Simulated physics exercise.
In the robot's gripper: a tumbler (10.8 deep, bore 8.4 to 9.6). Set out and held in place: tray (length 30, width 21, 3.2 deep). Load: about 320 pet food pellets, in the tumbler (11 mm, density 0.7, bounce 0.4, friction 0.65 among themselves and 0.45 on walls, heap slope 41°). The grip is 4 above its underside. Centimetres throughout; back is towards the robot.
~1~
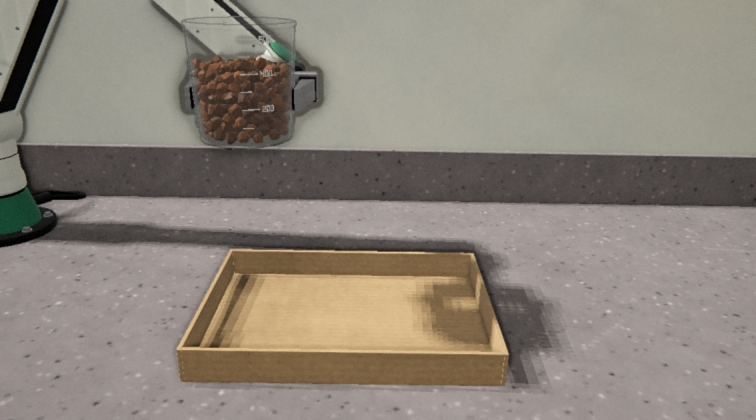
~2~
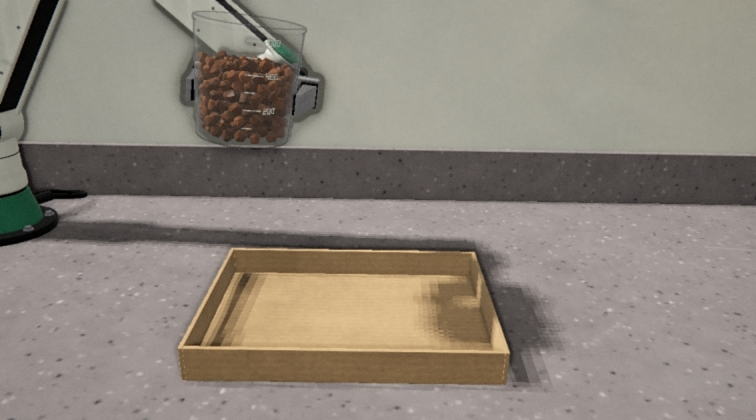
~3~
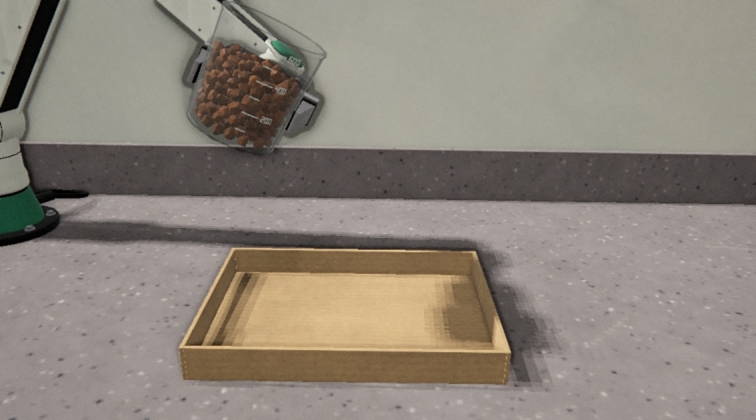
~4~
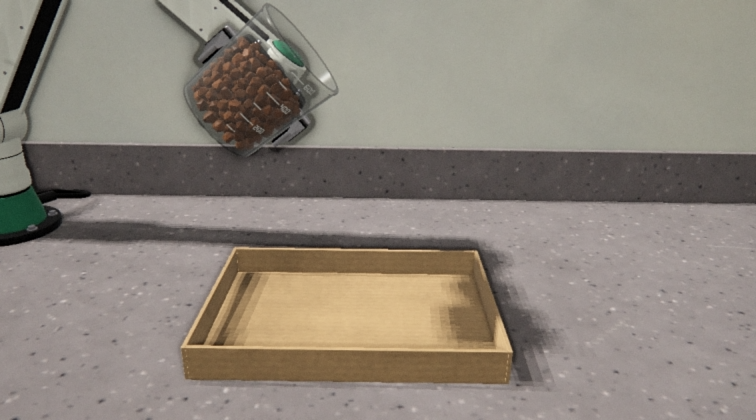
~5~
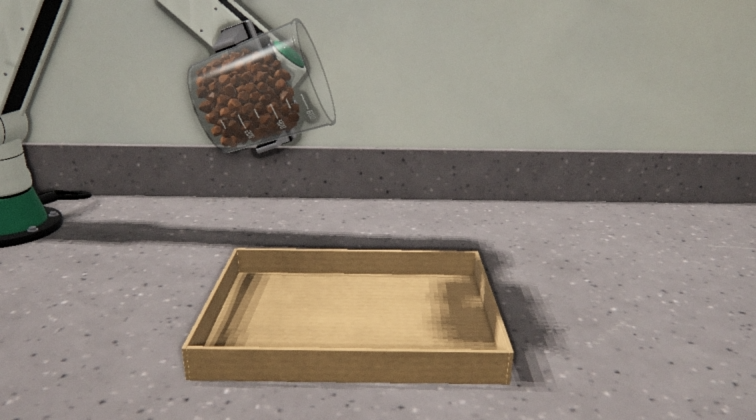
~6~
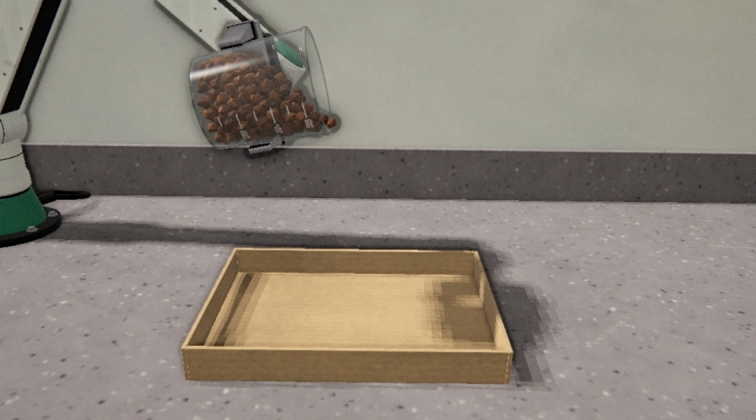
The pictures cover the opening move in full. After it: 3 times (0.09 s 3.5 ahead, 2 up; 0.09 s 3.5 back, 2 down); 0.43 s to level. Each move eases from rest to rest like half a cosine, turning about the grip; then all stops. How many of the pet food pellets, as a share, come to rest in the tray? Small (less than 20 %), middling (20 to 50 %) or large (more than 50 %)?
In the tray the share is large, more than 50 %.
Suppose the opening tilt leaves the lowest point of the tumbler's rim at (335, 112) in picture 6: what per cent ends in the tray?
Some 60 per cent.
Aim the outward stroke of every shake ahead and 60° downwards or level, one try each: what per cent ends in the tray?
Some 15 and 70 per cent.
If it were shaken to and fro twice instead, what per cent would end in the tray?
It would be near 80 per cent.
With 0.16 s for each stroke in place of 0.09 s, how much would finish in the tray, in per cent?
Then about 40 per cent.
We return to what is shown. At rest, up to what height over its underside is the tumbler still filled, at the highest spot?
Some 2.0 cm.
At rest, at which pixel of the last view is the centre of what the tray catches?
Near (438, 314).
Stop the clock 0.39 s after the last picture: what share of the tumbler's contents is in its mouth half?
About 65 per cent.
Then, 0.39 s after the last picture, tilted 78° forward, highest piece 24 above the table; 188 in the tray, 49 in the tumbler, 79 in flight or on a rim.
Then, 0.78 s after the last picture, tilted 33° forward, highest piece 28 above the table; 279 in the tray, 24 in the tumbler, 13 on the table or floor.
Then, 1.17 s after the last picture, level, highest piece 23 above the table; 279 in the tray, 24 in the tumbler, 13 on the table or floor.
Then, 2.22 s after the last picture, level, highest piece 23 above the table; 279 in the tray, 24 in the tumbler, 13 on the table or floor.
Final count, 279 in the tray, 24 in the tumbler, 13 on the table or floor. That is 88 % in the tray.
